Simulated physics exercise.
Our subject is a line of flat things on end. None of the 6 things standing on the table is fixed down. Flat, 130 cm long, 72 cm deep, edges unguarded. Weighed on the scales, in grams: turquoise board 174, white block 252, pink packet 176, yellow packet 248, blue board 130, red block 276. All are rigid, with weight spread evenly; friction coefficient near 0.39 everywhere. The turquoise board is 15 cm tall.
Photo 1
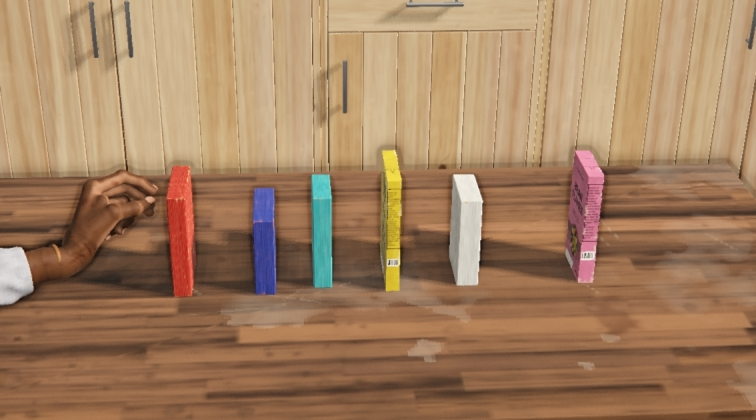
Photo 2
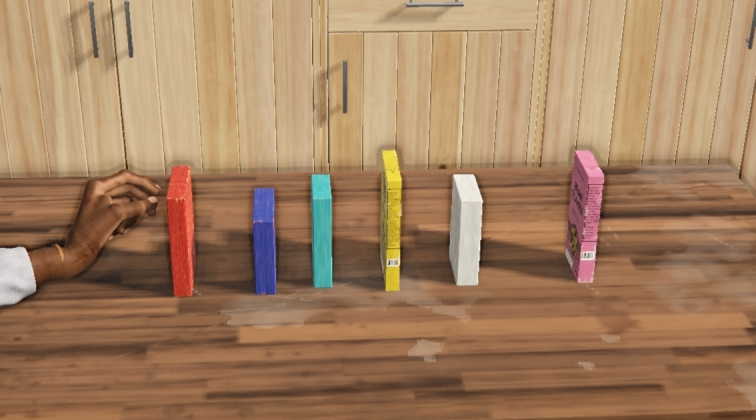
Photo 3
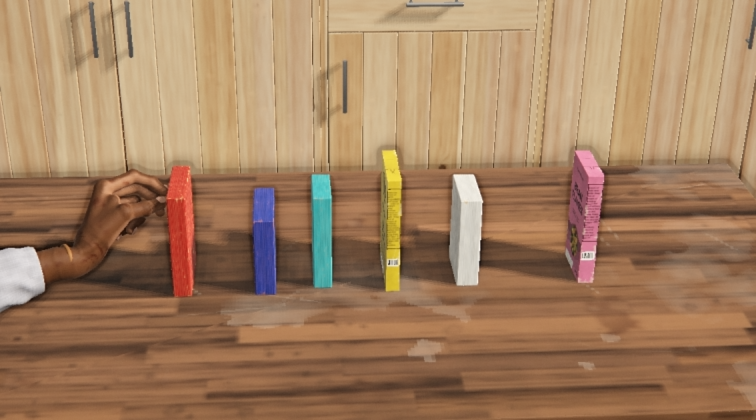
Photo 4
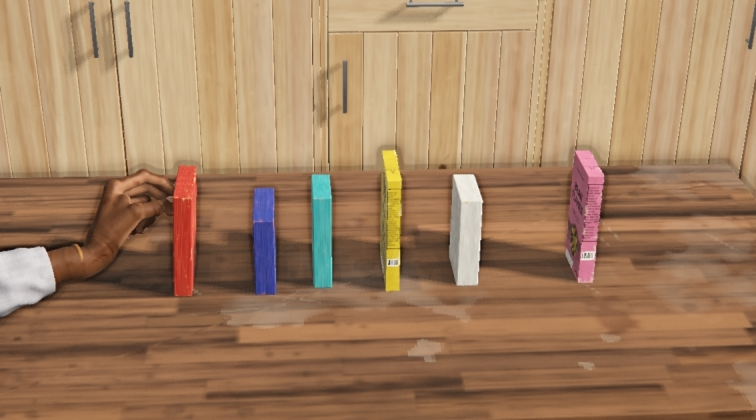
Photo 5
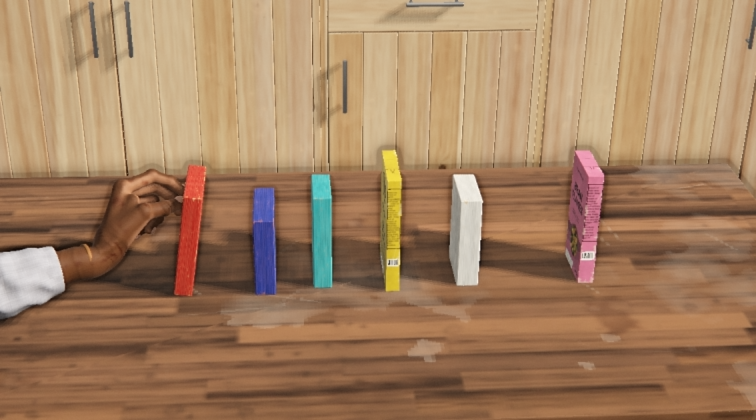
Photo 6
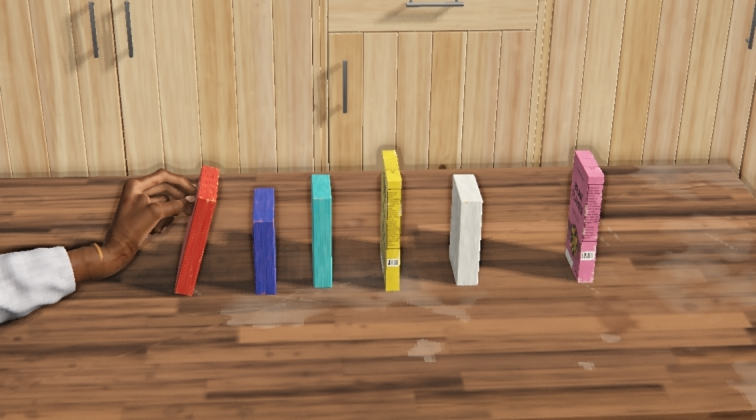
A dark-skinned hand in a pale sleeve reaches in from the left over a wooden tabletop, seen from slightly above with light wood cabinets behind. Six upright flat pieces stand in a spaced row: red, blue, turquoise, yellow, white and, farther off, pink. The fingers move to the red block and push its top rightward, tilting it toward the blue board, while the others and the view stay still.
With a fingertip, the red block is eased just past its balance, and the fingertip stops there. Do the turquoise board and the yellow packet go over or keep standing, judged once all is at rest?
In order: My guess is the turquoise board gives way. My guess is the yellow packet gives way.
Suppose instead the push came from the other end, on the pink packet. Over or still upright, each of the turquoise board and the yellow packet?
In that case the turquoise board gets knocked down while the yellow packet gets knocked down.
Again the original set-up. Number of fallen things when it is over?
That adds up to 5.
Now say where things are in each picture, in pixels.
Turquoise board (322, 231); yellow packet (391, 221), in the first frame.
White block (465, 230); blue board (265, 241), in the second frame.
White block (465, 230); blue board (265, 241), in the third frame.
Red block 3° over; white block (465, 230); blue board (265, 241), in the fourth frame.
Red block 8° over; white block (465, 230); blue board (265, 241), in the fifth frame.
Red block 15° over; turquoise board (322, 231); yellow packet (391, 221), in the sixth frame.
Then, 0.40 s later than the last frame, red block 69° over; turquoise board tilted 35° near (354, 234); yellow packet tilted 5° near (396, 220); blue board tilted 55°.
Then, 0.60 s later than the last frame, red block 74° over; turquoise board tilted 65° near (375, 249); yellow packet tilted 43° near (441, 230); blue board tilted 69°.
When it is over, lying over on the table, turquoise board, white block, yellow packet and blue board. End places, in pixels of the last picture, turquoise board near (380, 257), yellow packet near (469, 249).
